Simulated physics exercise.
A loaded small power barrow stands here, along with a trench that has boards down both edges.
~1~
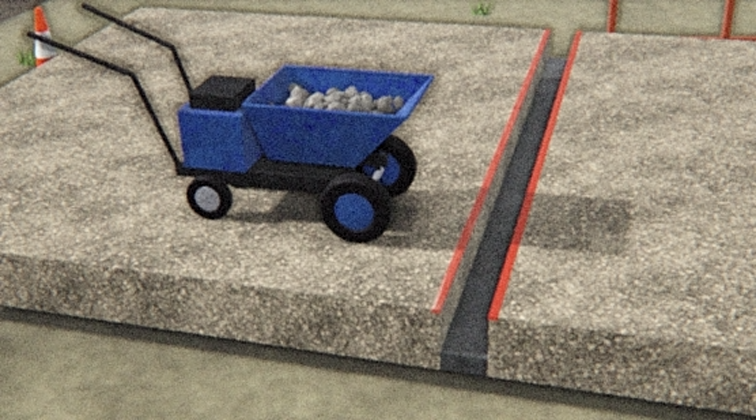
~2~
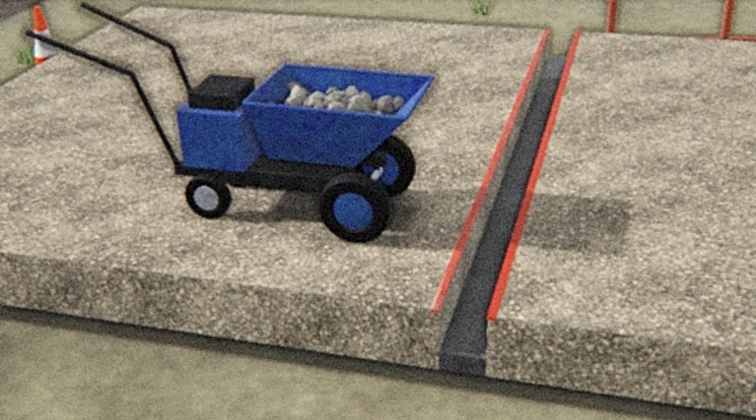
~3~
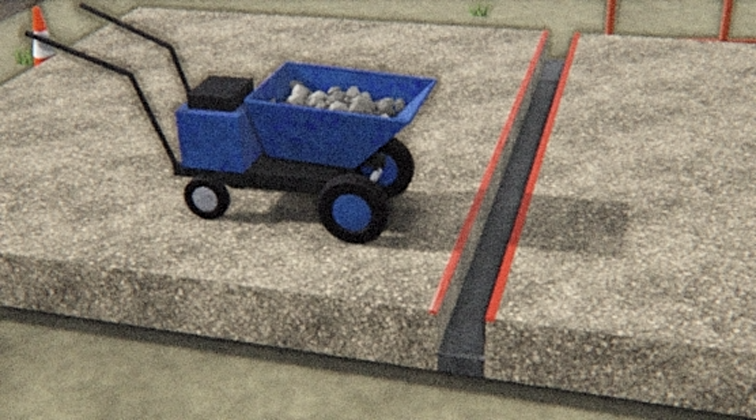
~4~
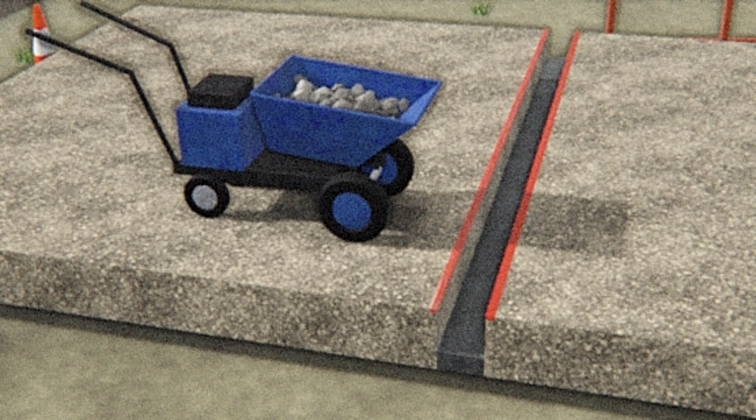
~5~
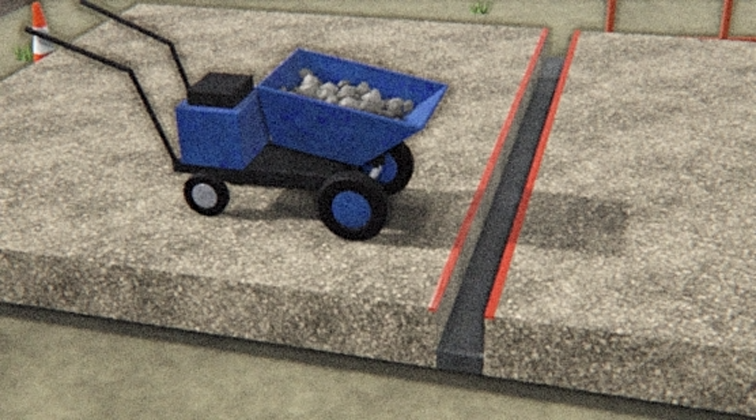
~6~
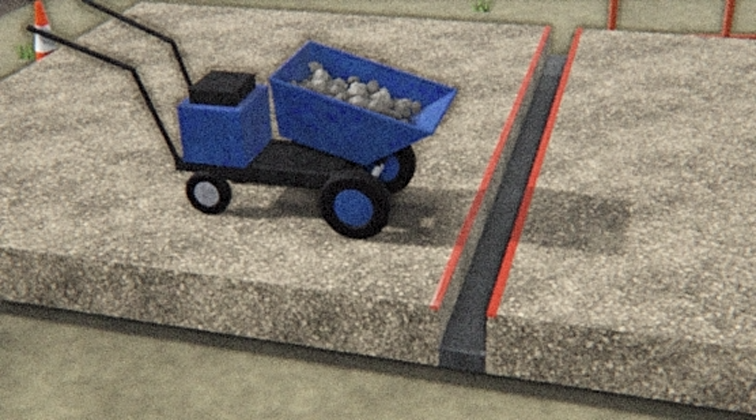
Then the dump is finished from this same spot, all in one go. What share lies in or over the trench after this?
More than half.
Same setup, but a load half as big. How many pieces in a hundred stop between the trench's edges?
It comes to some 100 per cent.
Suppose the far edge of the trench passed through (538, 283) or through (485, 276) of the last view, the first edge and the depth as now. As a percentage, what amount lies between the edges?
Close to 100 per cent in the first, close to 40 per cent in the second.
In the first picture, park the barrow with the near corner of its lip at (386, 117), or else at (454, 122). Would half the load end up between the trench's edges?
One after the other: The greater share and the lesser share.
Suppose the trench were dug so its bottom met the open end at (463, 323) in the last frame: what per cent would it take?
I'd say around 40 in a hundred.
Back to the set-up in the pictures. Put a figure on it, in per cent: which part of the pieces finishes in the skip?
I reckon some 10 percent.
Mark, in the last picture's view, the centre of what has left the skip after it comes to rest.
Roughly at (496, 247).
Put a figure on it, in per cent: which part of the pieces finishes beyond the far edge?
Share: Near 10 %.
Soon, skip tipped steeply; all in the skip.
A while on, skip tipped steeply; most in the skip; a small part in or heaped over the trench; a stray few falling.
Towards the end, skip tipped right over; a small part in the skip; most in or heaped over the trench; a small part beyond it.
Finally, skip tipped right over; a small part in the skip; most in or heaped over the trench; a small part beyond it.
